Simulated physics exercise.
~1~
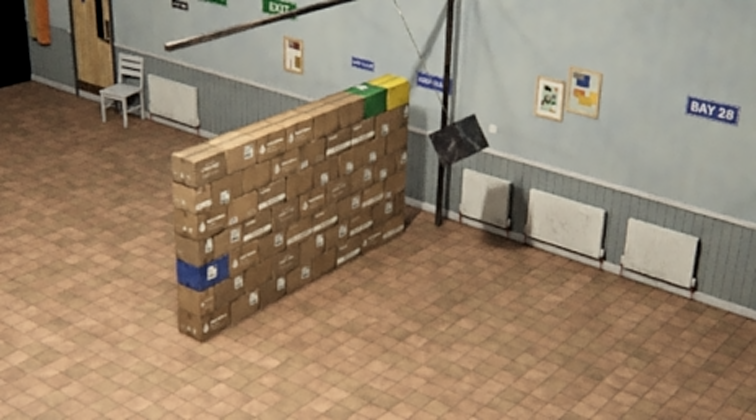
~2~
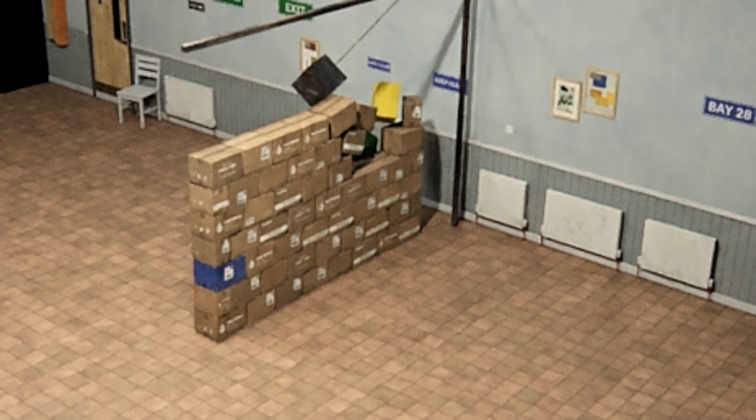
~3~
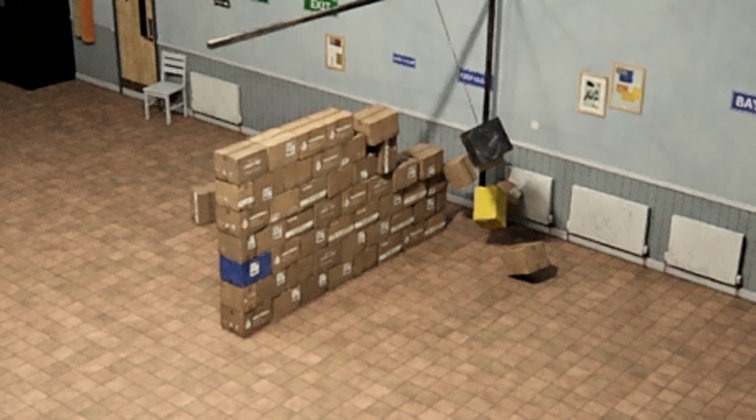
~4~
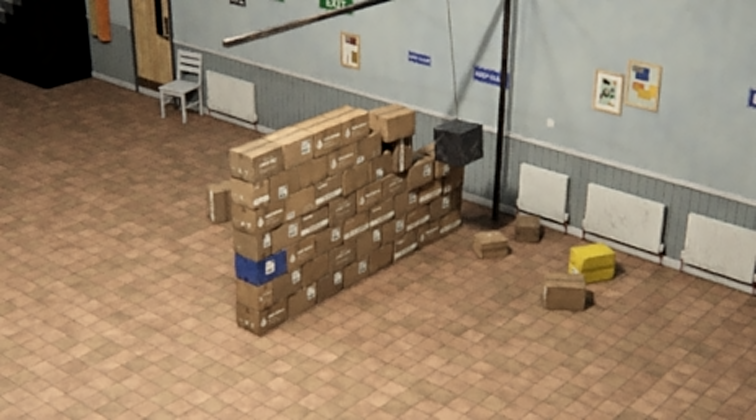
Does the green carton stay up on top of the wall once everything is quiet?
No, the green carton falls. It tips out of its place as the dark block knocks the corner apart, and it is no longer on top of the wall at the end.
A carton wall loses its top right corner to a swinging dark block but mostly stands.
